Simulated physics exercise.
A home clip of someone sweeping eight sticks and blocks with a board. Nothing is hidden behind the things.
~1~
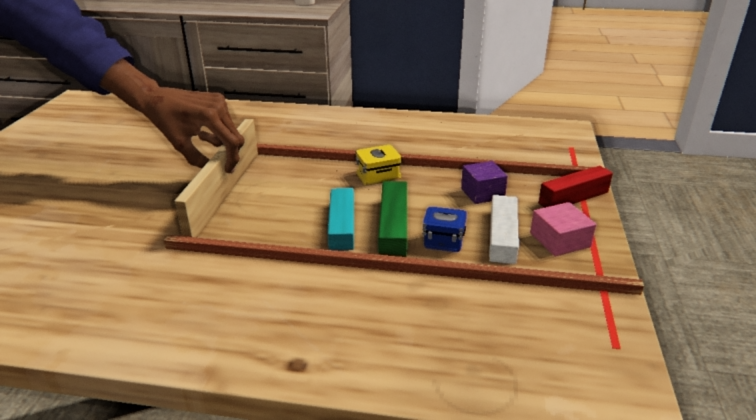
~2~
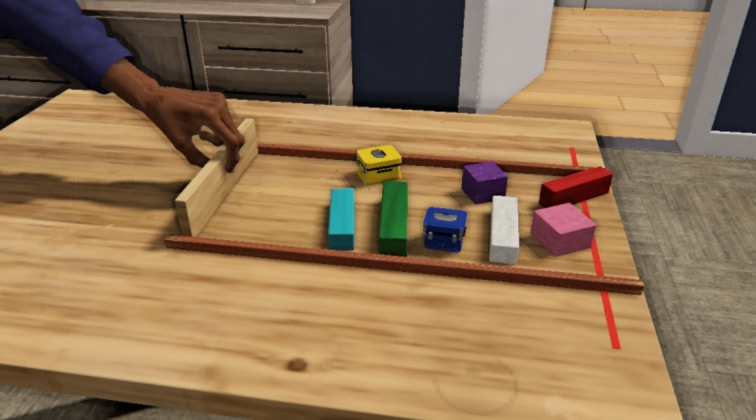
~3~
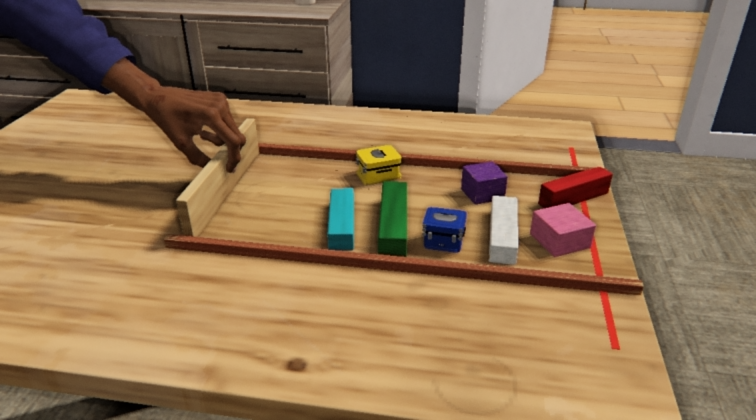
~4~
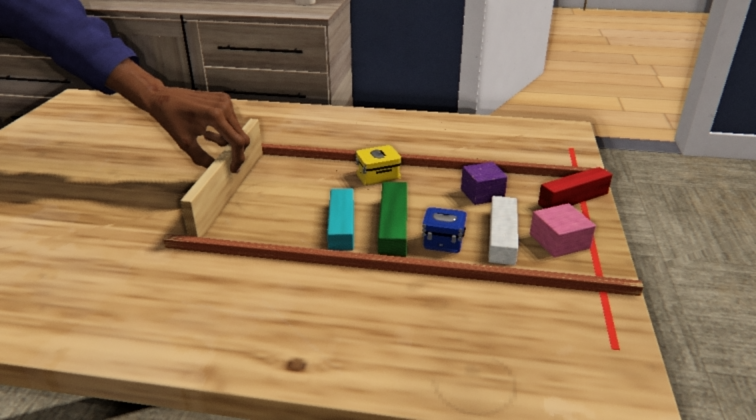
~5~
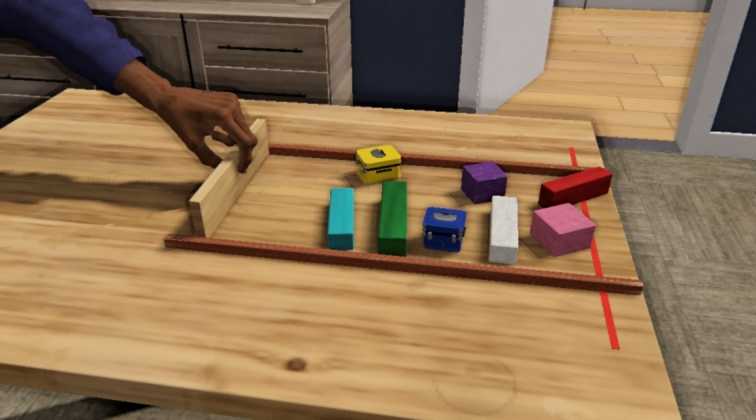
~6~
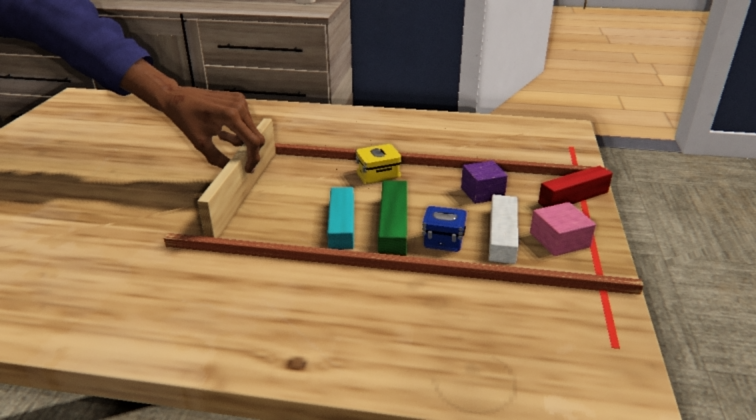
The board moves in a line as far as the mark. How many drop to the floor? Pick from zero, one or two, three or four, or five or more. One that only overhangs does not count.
In the end the number that fall off is five or more.
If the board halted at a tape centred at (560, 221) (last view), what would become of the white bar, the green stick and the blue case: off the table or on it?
The white bar drops off; the green stick remains up; the blue case falls.
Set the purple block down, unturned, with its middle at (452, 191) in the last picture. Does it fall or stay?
The purple block goes over.
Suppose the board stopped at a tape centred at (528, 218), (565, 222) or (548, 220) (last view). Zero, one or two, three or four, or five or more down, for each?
For each place: One or two; at least five; three or four.
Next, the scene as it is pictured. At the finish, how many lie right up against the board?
2 of them.
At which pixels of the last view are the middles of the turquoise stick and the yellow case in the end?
First (608, 242), then (605, 186).
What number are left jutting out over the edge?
That would be 1.
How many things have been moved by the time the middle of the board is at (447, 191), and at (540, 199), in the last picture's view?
First 7, then 8.
Soon after, none off yet; red stick at rest near (576, 188); pink block at rest near (562, 229); white bar at rest near (504, 227).
Then, none off yet; red stick moving near (585, 189); pink block moved about its own width near (606, 224); white bar moved about its own width near (568, 228).
At rest, the number that fall off is five or more; fallen, green stick, blue case, purple block, white bar, pink block and red stick.
